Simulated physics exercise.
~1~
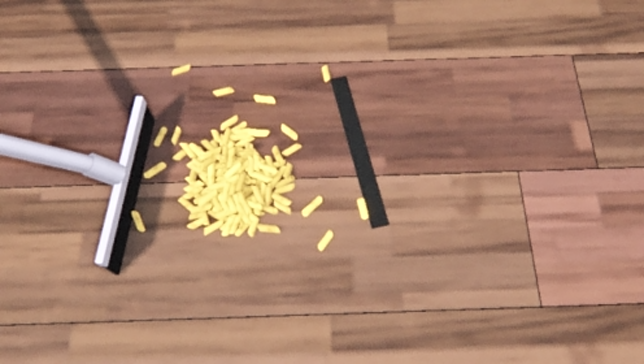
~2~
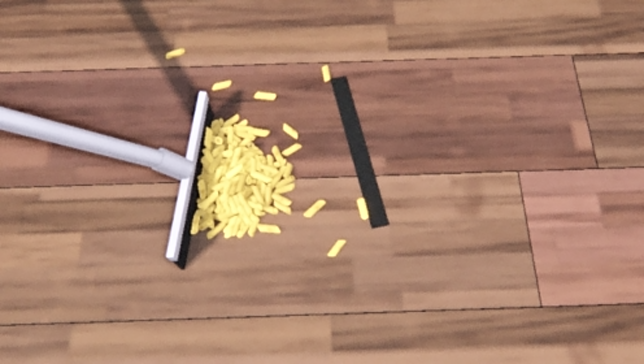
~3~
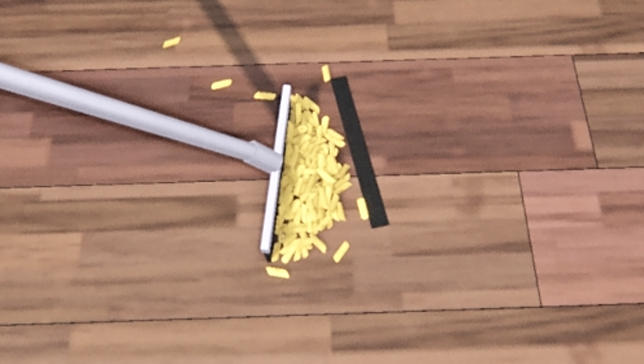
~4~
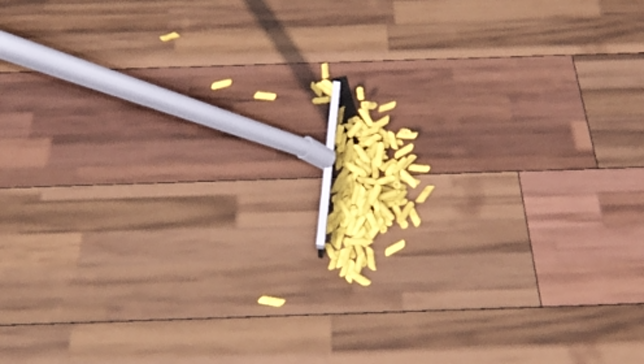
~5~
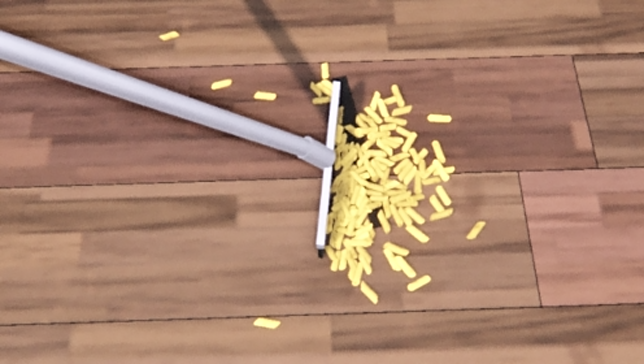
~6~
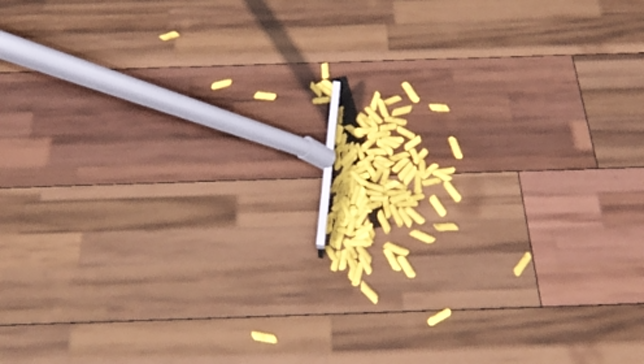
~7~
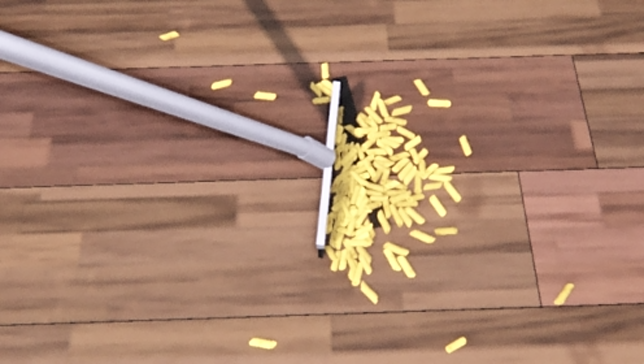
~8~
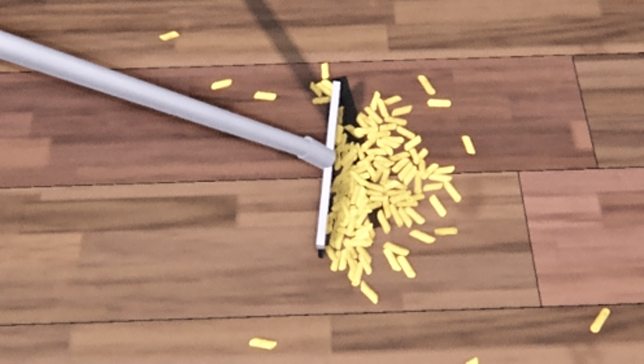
A squeegee with a pale handle and a black-edged blade slides rightwards over a brown and reddish wooden plank floor, seen from above by a still camera. Ahead of it lies a heap of small yellow pasta pieces, and beyond them a dark strip is fixed slightly aslant across the path. The blade meets the heap, packs it together and pushes it against the strip, leaving a few pieces behind. It stops at the strip, while many pieces spill over and fan out to the right. A couple skitter towards the lower right as the rest settle, many still bunched by the blade.
